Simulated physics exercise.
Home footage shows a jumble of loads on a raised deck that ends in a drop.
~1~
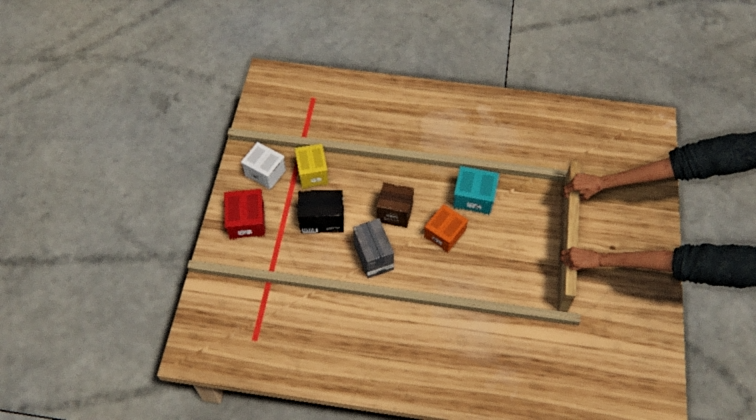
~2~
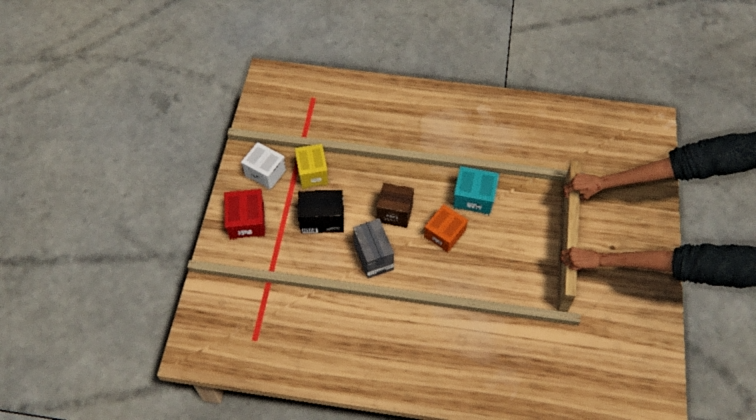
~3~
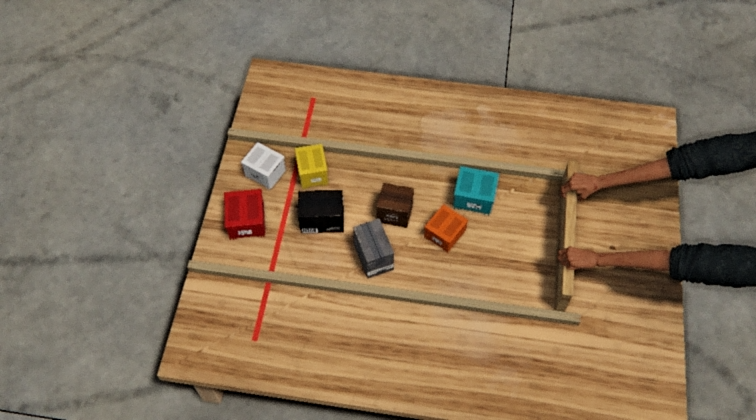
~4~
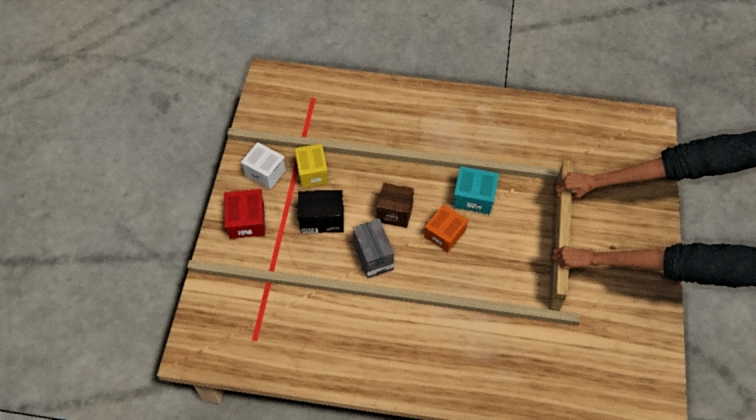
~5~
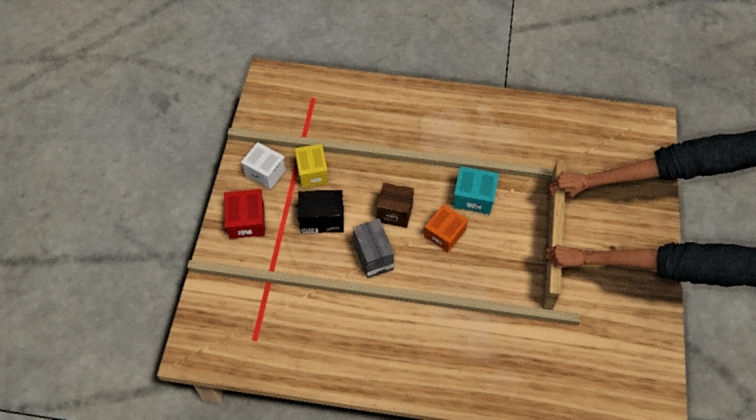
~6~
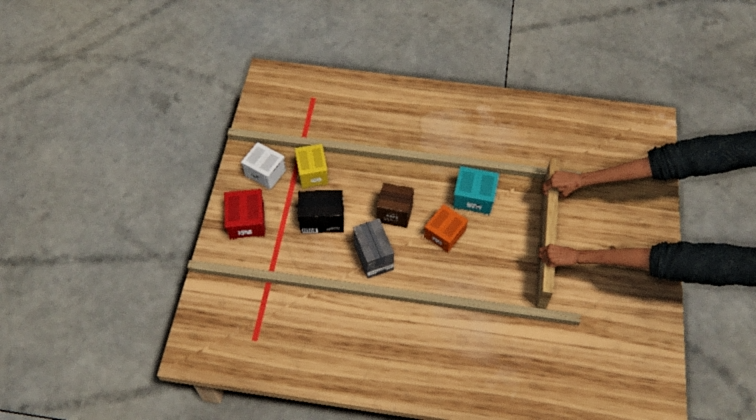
A wooden bar, gripped by two hands, slides slightly left between two rails on a wooden table, while the eight colourful boxes in front of it, some near a red line, stay still.
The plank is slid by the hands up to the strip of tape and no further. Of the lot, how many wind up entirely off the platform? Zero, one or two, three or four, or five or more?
Entirely off: One or two.
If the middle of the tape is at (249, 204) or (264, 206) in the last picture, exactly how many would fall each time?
Per try: 5; 3.
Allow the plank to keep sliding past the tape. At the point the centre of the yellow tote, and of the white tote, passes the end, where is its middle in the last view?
First near (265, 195), second near (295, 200).
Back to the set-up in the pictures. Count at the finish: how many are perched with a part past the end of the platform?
The number is 1.
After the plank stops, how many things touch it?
The number is 3.
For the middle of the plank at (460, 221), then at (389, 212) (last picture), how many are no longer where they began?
So 2, and at the other place 5.
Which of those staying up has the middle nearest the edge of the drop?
Black parcel.
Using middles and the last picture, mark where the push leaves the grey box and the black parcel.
Looks like one lands around (252, 249), and the other around (204, 214).
Soon after, none off yet; red tote at rest near (245, 215); white tote at rest near (264, 167); yellow tote at rest near (312, 167).
In the end, the number that fall off is one or two; gone, white tote and red tote.
